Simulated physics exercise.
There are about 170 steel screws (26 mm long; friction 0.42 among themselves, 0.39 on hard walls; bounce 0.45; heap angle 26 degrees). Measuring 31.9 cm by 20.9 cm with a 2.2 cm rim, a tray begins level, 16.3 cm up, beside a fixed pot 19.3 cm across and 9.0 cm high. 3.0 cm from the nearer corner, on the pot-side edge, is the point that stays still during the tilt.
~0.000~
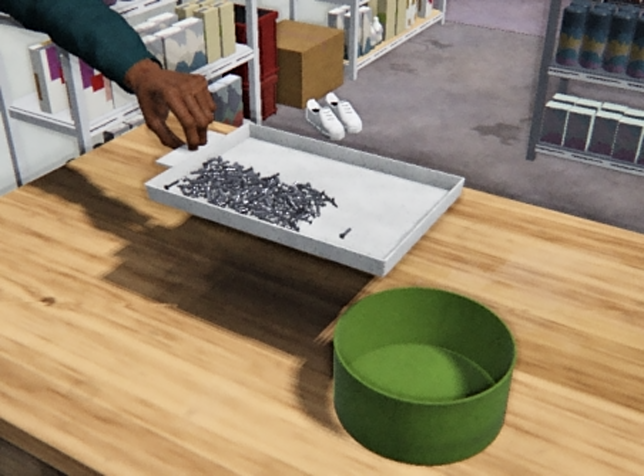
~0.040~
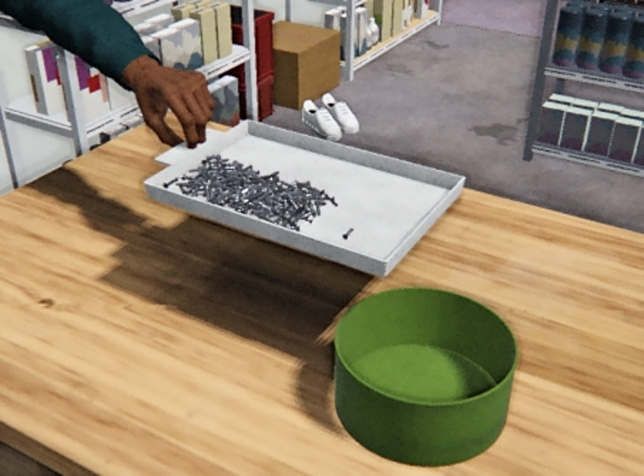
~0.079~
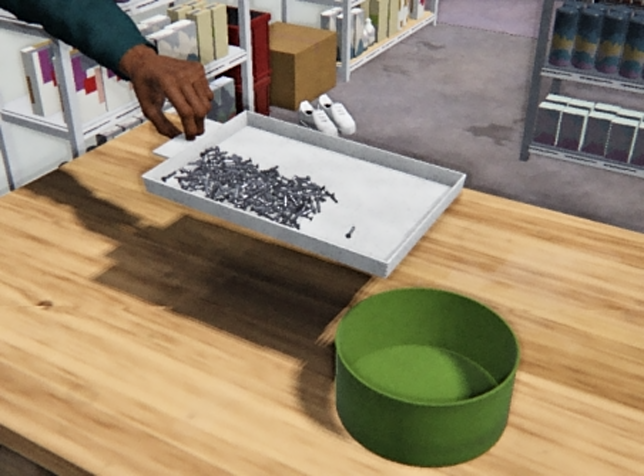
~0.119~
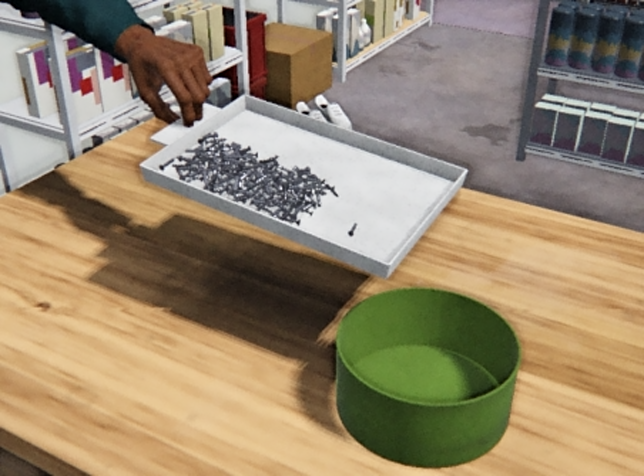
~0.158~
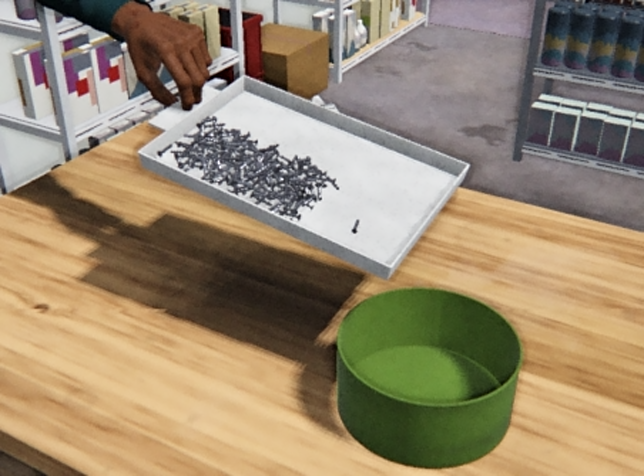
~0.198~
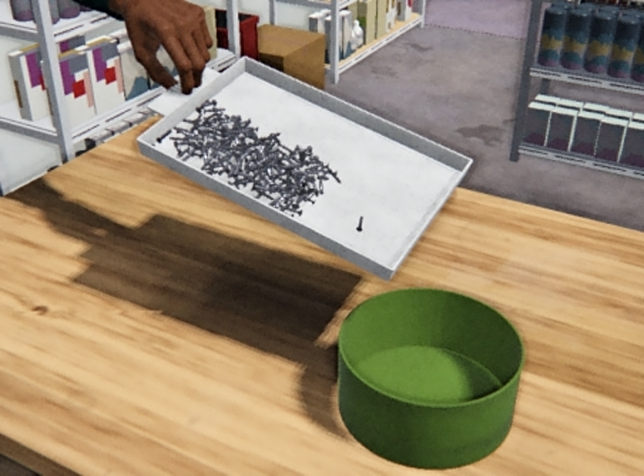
At first, a hand holds a shallow white tray of small dark screws nearly level above a wooden table, beside an empty green pot. Then the hand rises, lifting the tray's left end so it slants down toward the pot on the right, while the heaped screws barely shift within it.
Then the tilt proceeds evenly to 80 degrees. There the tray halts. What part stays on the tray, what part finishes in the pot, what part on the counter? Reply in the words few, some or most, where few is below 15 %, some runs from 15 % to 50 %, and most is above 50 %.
Shares - tray: Few; pot: Most; counter: Few.
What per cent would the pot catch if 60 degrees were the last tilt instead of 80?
70 percent.
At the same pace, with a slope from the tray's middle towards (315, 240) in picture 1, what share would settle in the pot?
Something like 75 in a hundred.
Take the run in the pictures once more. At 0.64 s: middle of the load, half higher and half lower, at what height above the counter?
Some 22 cm.
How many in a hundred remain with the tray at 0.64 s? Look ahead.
I'd say close to 95 per cent.
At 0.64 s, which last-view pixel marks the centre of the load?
I'd put it close to (363, 231).
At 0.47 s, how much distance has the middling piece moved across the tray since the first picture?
It has moved some 4 cm from its start.
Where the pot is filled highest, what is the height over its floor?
Roughly 3.0 centimetres.
Then, at 0.47 s, tilt 49 degrees; the tray holds 100 %, the pot 0 %.
After 0.64 s, tilt 69 degrees; the tray holds 95 %, the pot 0 %.
Then, at 0.94 s, tilt 80 degrees; the tray holds 10 %, the pot 90 %.
In the end, at 1.8 s, tray 5 %, pot 95 %, counter 0 %.
